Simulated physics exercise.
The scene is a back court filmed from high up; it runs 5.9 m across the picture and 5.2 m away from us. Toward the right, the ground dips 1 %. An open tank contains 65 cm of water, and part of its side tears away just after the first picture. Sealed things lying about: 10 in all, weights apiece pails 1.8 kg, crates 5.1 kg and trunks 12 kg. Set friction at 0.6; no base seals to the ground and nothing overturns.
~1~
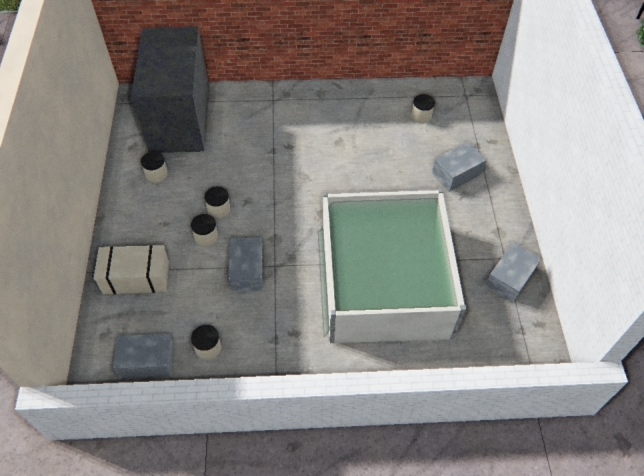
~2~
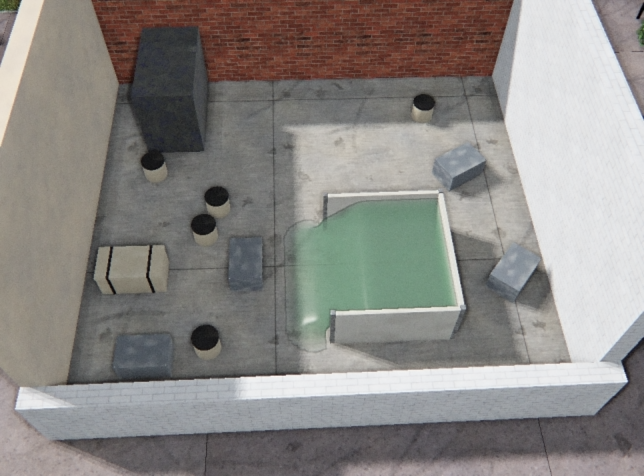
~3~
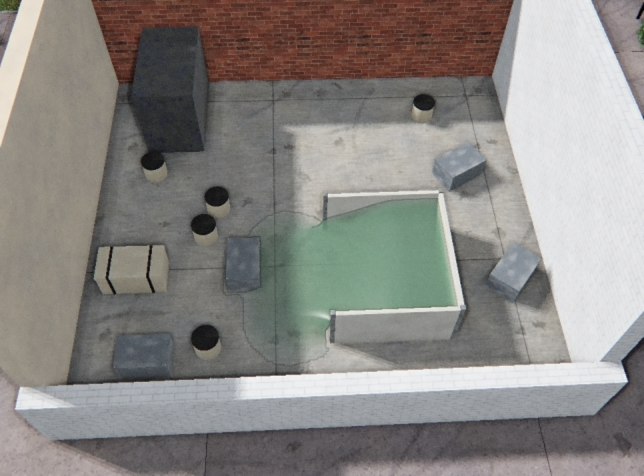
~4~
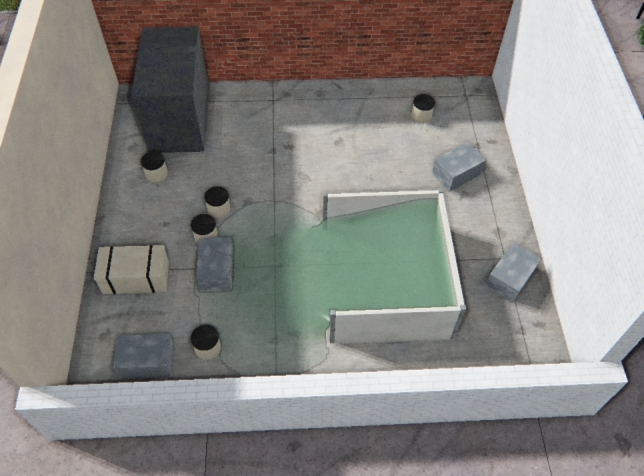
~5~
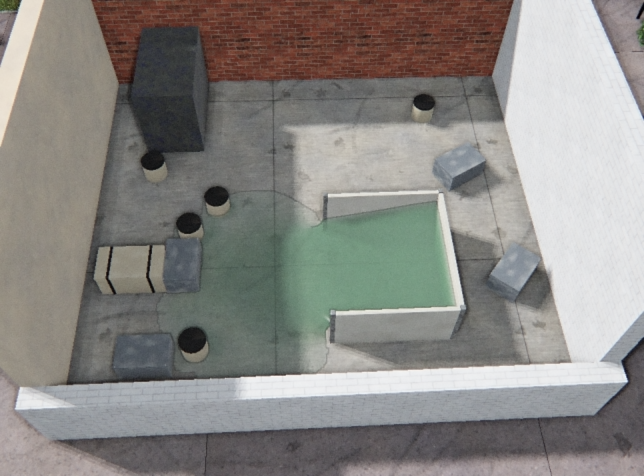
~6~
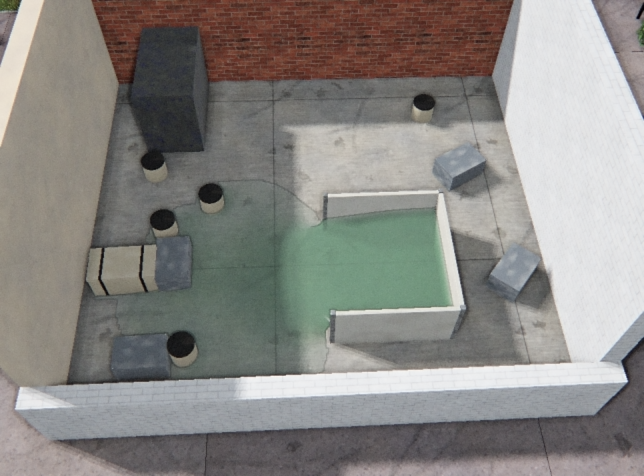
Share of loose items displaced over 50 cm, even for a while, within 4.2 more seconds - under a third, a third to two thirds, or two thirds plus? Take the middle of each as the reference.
The share is two thirds plus.
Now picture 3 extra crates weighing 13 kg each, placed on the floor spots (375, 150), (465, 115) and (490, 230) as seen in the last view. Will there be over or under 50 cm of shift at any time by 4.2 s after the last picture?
First stays inside, second stays inside, third stays inside.
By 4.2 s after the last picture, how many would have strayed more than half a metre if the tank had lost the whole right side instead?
The answer would then be 6.
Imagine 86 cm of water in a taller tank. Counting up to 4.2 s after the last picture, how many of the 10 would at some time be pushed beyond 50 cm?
In that case the number is 8.
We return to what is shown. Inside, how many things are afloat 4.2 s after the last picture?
Count: 7.
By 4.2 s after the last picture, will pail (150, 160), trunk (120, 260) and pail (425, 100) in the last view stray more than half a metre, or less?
Taking them in turn, the answers are greater, greater and smaller.
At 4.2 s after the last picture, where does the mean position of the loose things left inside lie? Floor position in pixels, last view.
Mean position: Approximately (257, 184).
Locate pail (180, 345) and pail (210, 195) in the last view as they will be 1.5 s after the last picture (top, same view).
Estimated pixels: (134, 370) and (116, 121).
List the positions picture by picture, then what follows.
A crate at (245, 258), on the bottom; a pail at (203, 224), on the bottom; 2.2 m2 under water; 0 of 10 have shifted, in the first frame.
A crate at (245, 258) rests on the ground; a pail at (203, 224) rests on the ground; water covers 3.1 m2; 0 of 10 have shifted, in the second frame.
A crate at (243, 258), on the bottom, 3 cm from its start; a pail at (203, 224), on the bottom; water covers 4.2 m2; 0 of 10 have shifted, in the third frame.
A crate at (214, 258) rests on the ground, 38 cm from its start; a pail at (203, 224), on the bottom; 5.5 m2 under water; 1 of 10 have shifted, in the fourth frame.
A crate at (181, 259), on the bottom, 78 cm from its start; a pail at (188, 223) rests on the ground, 19 cm from its start; 6.9 m2 under water; 3 of 10 have shifted, in the fifth frame.
A crate at (172, 257) floats, 90 cm from its start; a pail at (162, 219), on the bottom, 53 cm from its start; 8.4 m2 under water; 5 of 10 have shifted, in the sixth frame.
Then, 0.4 s after the last picture 4 of 10 are over 50 cm from their spots; 2 afloat.
Then, 1.5 s after the last picture 6 of 10 are over 50 cm from their spots; 7 afloat.
Then, 2.8 s after the last picture 5 of 10 are over 50 cm from their spots; 7 afloat.
Then, 4.2 s after the last picture 7 of 10 are over 50 cm from their spots, and 7 have been at some point; 7 afloat.
